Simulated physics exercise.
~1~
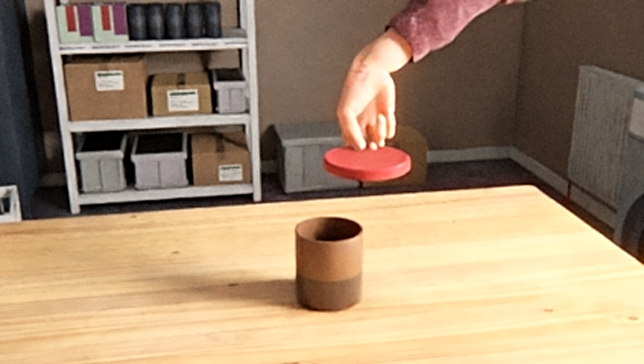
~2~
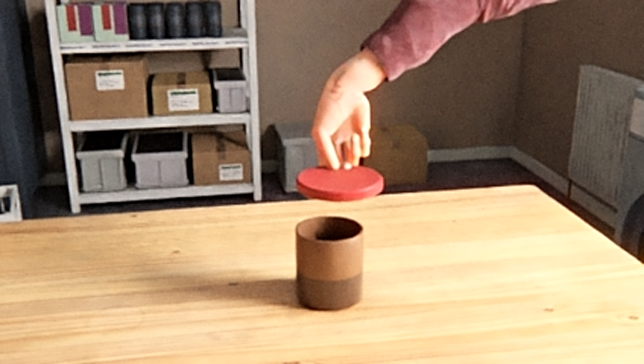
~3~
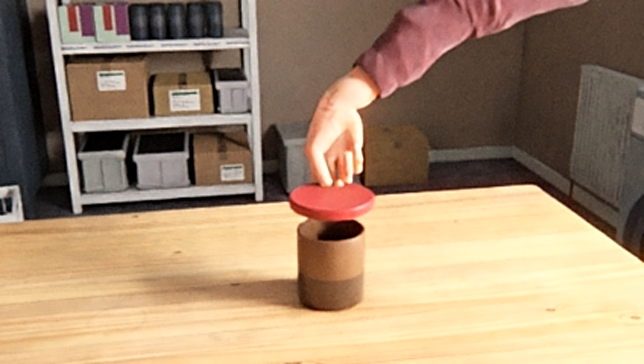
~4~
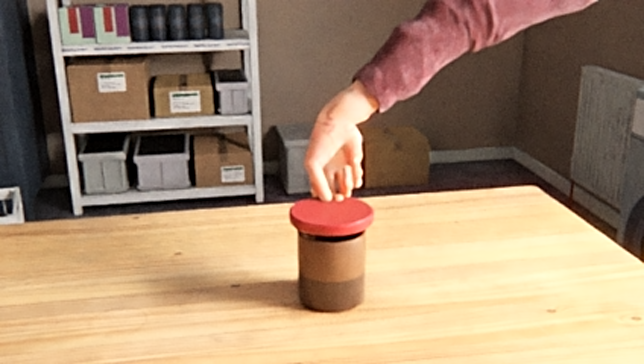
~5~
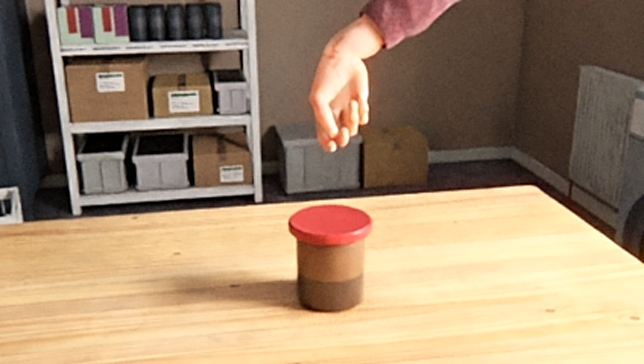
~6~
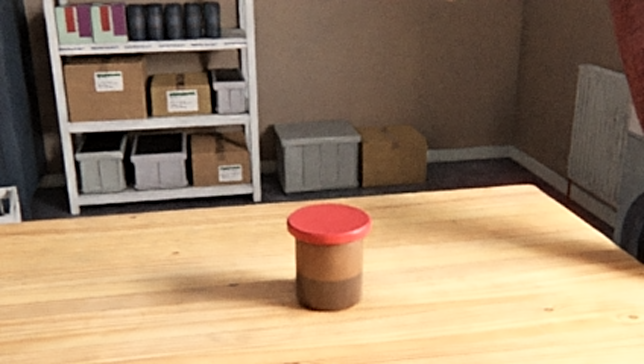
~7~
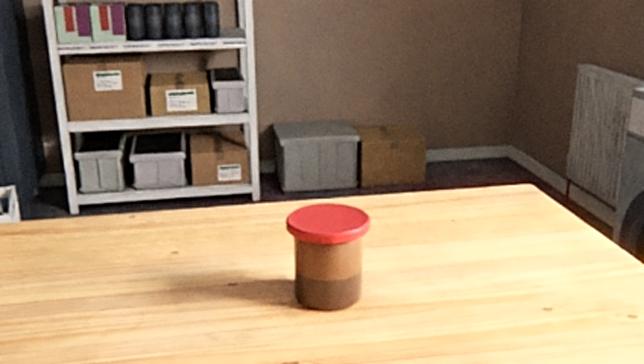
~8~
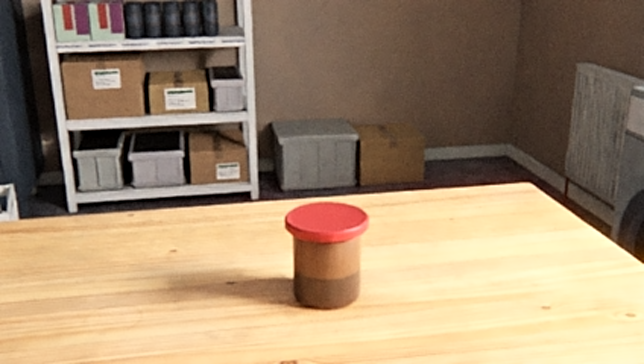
At the start, a hand reaching in from the upper right holds a flat red coaster above an open brown pot on a wooden table, with shelves of boxes behind. The hand carries the coaster left and downward until it hovers over the pot's opening. It then lowers the coaster onto the rim, lets go and draws back up to the right, leaving the view. The view sways slightly while the pot stays in place. At the end, the red coaster rests still on the rim, covering the opening like a lid.
